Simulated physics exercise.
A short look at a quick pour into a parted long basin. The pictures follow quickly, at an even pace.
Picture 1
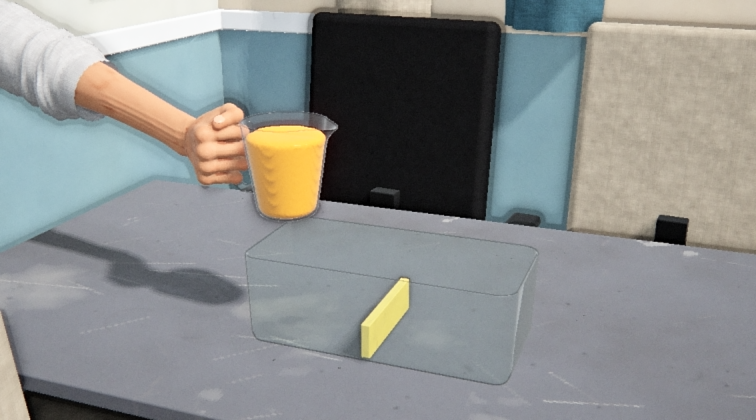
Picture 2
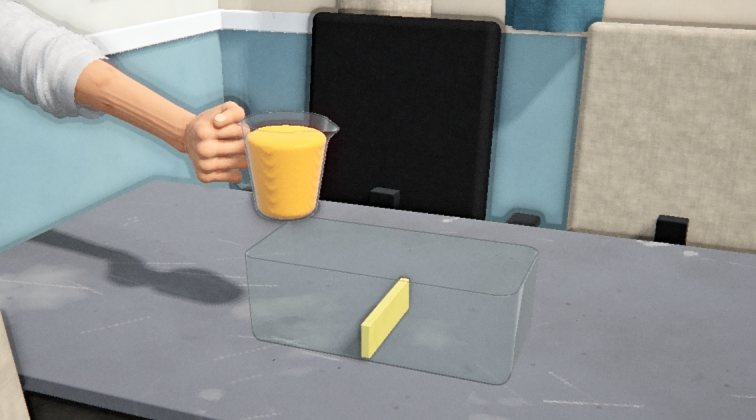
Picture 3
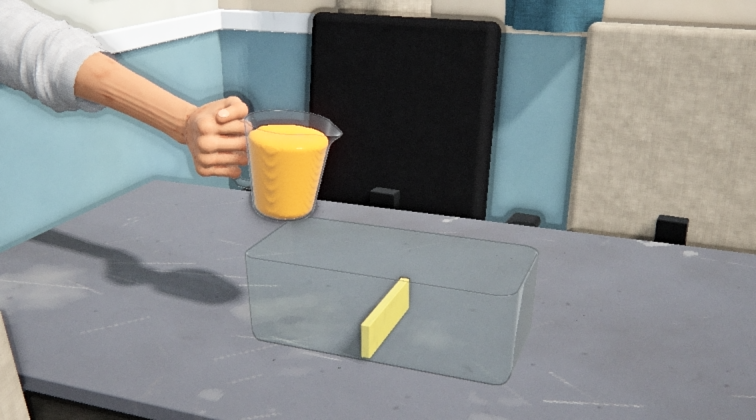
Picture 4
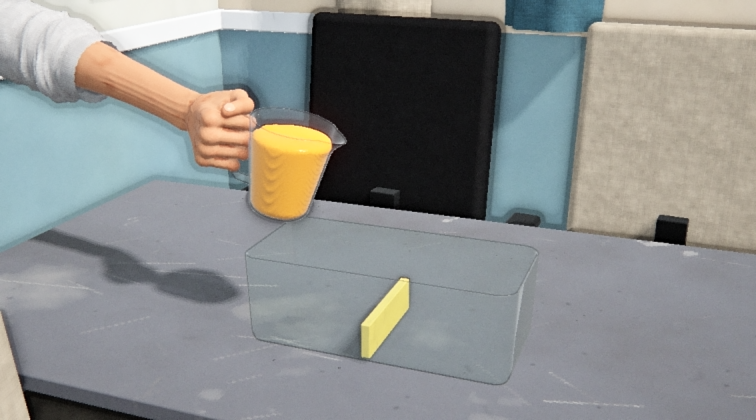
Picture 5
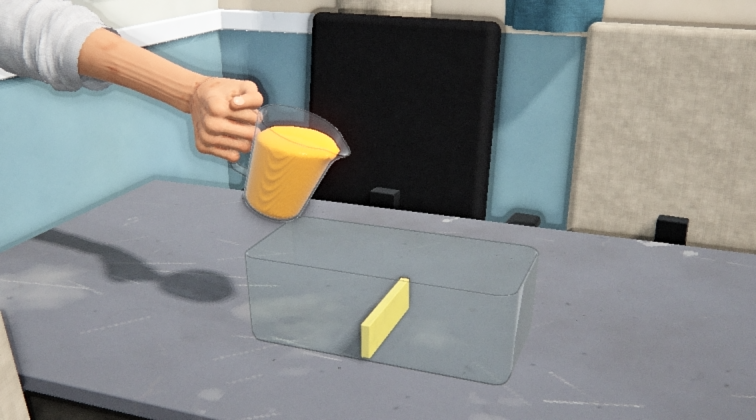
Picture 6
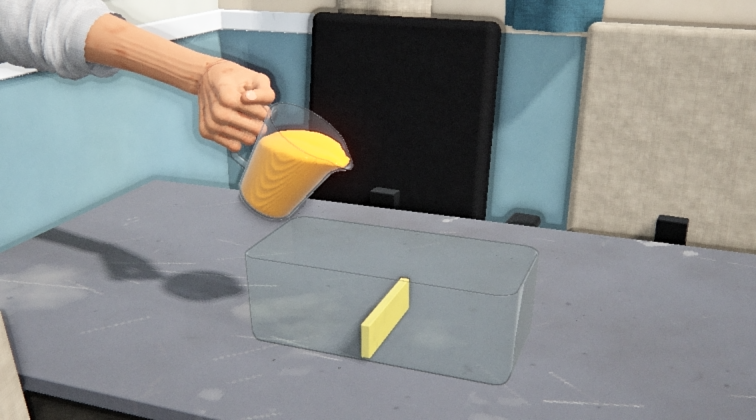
To begin with, a hand at the left holds a clear jug of orange liquid upright above a long, transparent basin with a yellow divider. The hand then tilts the jug to the right, slowly and then more steeply, and the liquid shifts toward the spout while the basin stays still and empty.
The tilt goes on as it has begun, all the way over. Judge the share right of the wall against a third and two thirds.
It comes to not even a third.
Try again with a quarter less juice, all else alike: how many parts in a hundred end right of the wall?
Near 5 %.
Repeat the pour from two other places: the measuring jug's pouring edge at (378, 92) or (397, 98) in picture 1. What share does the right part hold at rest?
Roughly 90 per cent, and 90 per cent.
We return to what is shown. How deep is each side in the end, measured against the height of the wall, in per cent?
Near 40 on the left, 10 on the right.
A moment on, the measuring jug is tipped on its side and 51 per cent is still to pour, 19 is left of the wall and 13 right of it.
Next, the measuring jug is tipped on its side and 16 per cent is still to pour, 56 is left of the wall and 20 right of it.
Then the measuring jug is tipped on its side and 3 per cent is still to pour, 70 is left of the wall and 23 right of it.
Later the measuring jug is tipped on its side and 0 per cent is still to pour, 75 is left of the wall and 23 right of it.
In the end 75 per cent lies left of the wall, 24 right of it and 1 outside.
